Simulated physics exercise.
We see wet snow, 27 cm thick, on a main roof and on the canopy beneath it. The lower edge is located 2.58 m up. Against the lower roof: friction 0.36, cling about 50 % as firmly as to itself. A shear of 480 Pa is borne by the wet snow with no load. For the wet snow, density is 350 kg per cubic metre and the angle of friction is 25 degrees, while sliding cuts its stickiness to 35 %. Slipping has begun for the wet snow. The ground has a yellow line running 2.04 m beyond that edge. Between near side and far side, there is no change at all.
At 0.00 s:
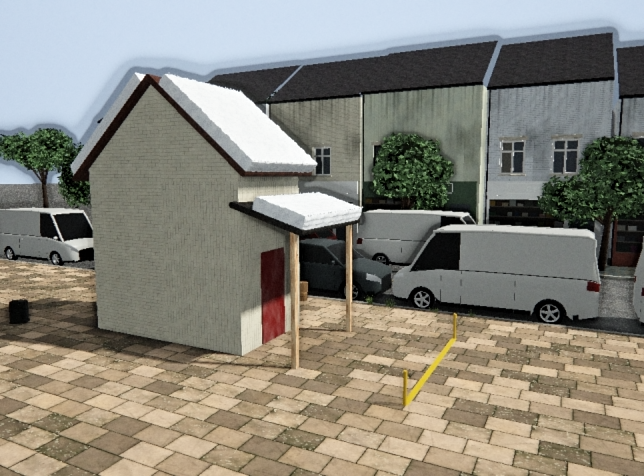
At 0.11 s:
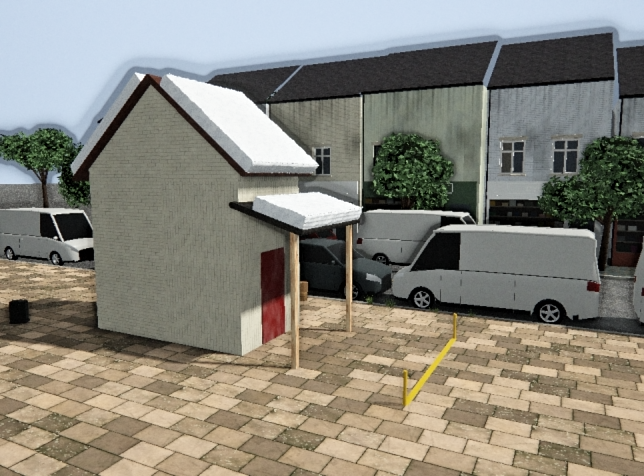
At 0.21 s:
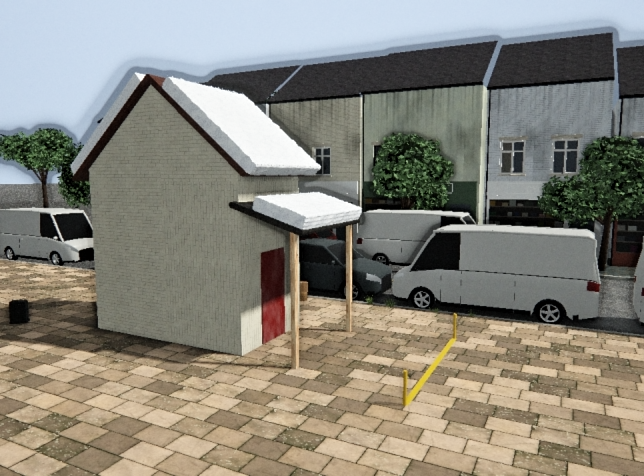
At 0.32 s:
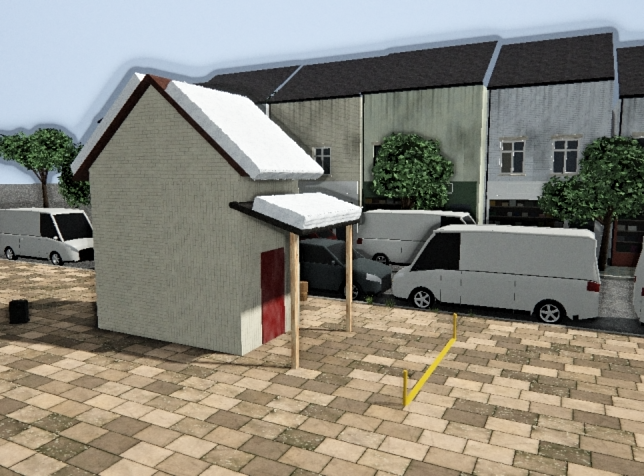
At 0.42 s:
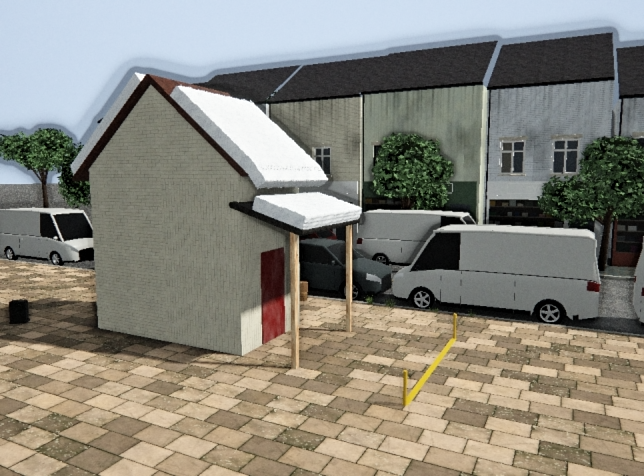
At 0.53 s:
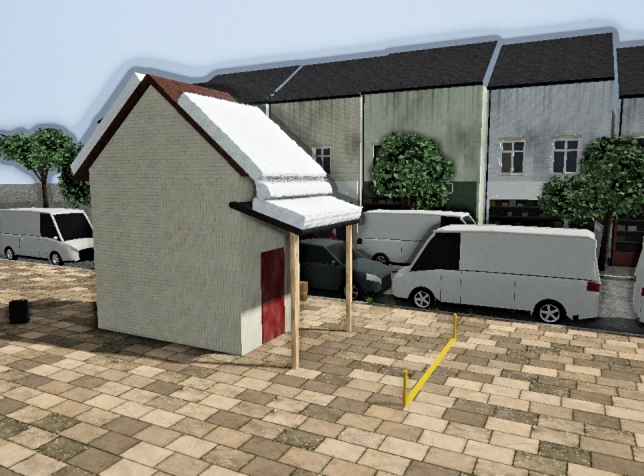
At the start, thick white snow covers the steep roof of a small pale building and the lower canopy beside its red door. The upper snow slides slowly down to the right, baring a widening reddish strip below the ridge, then its lower end presses onto the canopy's snow and creases.
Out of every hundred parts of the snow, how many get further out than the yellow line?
Around 38 in every hundred.
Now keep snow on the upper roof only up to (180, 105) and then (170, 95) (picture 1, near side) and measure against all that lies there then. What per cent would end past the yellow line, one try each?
First try roughly 25 %, second roughly 35 %.
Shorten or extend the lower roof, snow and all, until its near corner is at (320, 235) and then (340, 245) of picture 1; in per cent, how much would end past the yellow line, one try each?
In turn about 35 %, 30 %.
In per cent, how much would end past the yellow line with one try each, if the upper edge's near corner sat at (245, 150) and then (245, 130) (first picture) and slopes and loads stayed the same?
Try 1: Near 40 %; try 2: Near 45 %.
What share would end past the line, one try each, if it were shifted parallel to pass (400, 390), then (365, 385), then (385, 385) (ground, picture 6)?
I'd guess near 45 %, then near 65 %, and near 55 % on the last try.
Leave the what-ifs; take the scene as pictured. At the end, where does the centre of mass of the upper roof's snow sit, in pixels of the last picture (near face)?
About (416, 372).
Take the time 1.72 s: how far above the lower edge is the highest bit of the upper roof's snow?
About 0.6 m.
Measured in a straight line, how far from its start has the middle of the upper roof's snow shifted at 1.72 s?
Roughly 4.4 m.
By 1.07 s, none is below the lower edge and 0 % is past the line.
By 1.72 s, 66 % is below the lower edge and 3 % is past the line.
By 2.36 s, 85 % is below the lower edge and 38 % is past the line.
By 3.00 s, 85 % is below the lower edge and 38 % is past the line.
By 3.50 s, at the end, 85 % is below the lower edge and 38 % is past the line.
